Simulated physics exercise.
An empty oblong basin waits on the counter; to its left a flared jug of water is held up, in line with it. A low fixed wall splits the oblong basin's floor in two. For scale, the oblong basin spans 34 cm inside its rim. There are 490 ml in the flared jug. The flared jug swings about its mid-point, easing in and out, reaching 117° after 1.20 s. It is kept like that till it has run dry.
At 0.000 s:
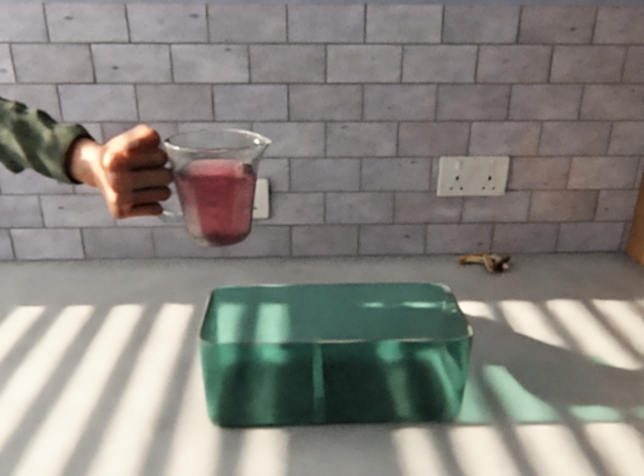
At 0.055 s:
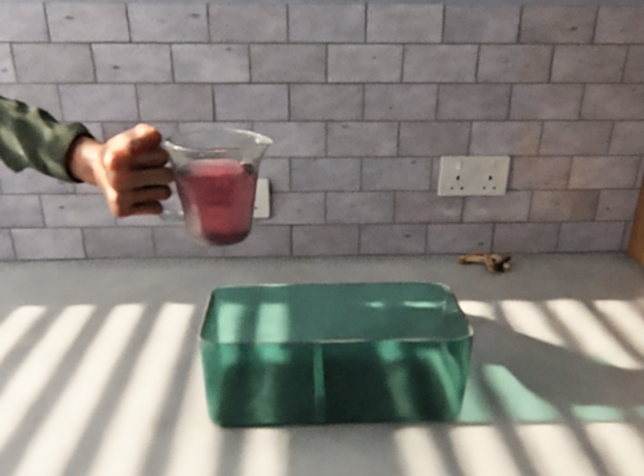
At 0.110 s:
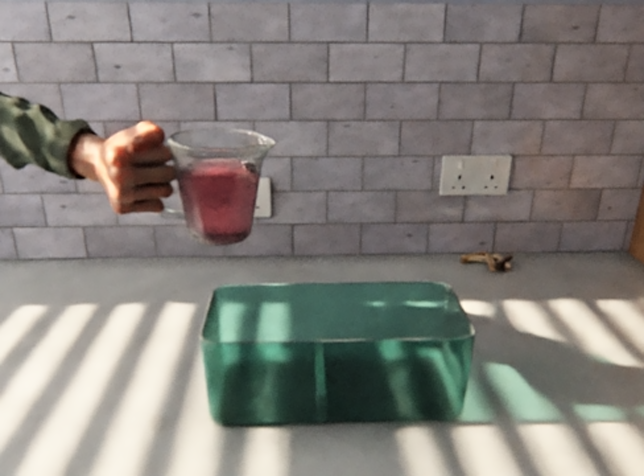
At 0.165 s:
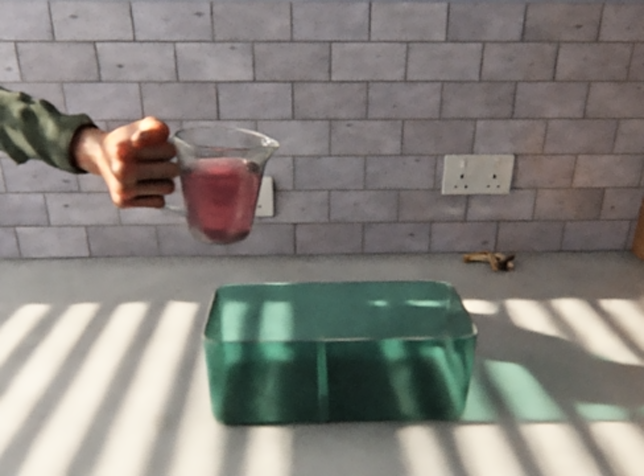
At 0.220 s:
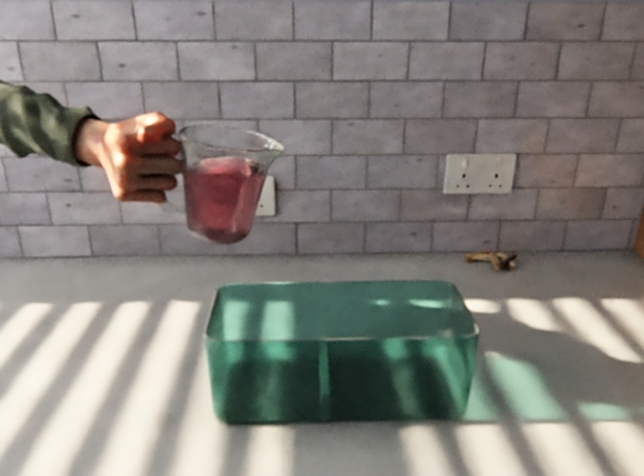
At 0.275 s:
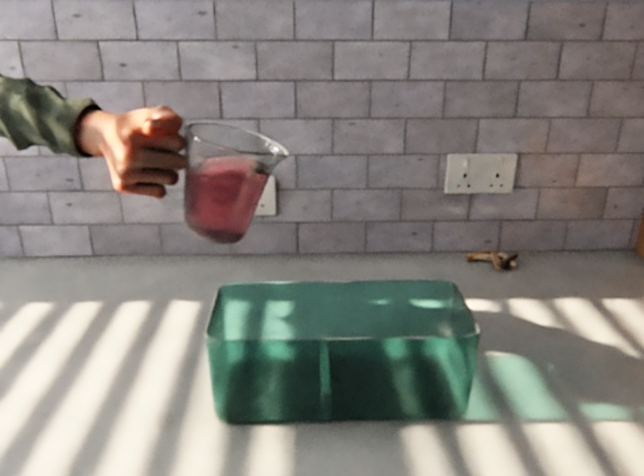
On a sunlit kitchen counter, a hand held a glass jug of reddish liquid above and left of an empty green basin, then slowly tilted the jug slightly to the right.
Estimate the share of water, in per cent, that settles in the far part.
The far part has some 74 per cent.
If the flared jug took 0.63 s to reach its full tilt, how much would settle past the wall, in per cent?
In that case some 45 per cent.
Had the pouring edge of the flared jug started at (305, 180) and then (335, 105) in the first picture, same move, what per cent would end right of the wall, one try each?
In turn about 90 and 85 per cent.
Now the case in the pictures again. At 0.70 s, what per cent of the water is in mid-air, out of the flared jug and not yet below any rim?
Near 18 in a hundred.
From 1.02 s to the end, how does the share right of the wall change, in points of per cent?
The share moves up, by some 14 per cent.
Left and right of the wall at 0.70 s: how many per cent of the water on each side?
Some 0 per cent left and 2 right.
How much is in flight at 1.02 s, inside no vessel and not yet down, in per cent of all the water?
About 20 per cent.
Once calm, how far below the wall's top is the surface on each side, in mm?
Left about 36 mm, right about 28 mm.
By 0.70 s the tilt is 74° and 80 per cent is still to pour, 0 is left of the wall and 2 right of it.
By 1.02 s the tilt is 110° and 11 per cent is still to pour, 9 is left of the wall and 60 right of it.
By 1.34 s the tilt is 117° and 0 per cent is still to pour, 25 is left of the wall and 74 right of it.
By 1.70 s the tilt is 117° and 0 per cent is still to pour, 24 is left of the wall and 75 right of it.
At rest 24 per cent lies left of the wall, 74 right of it and 1 outside.
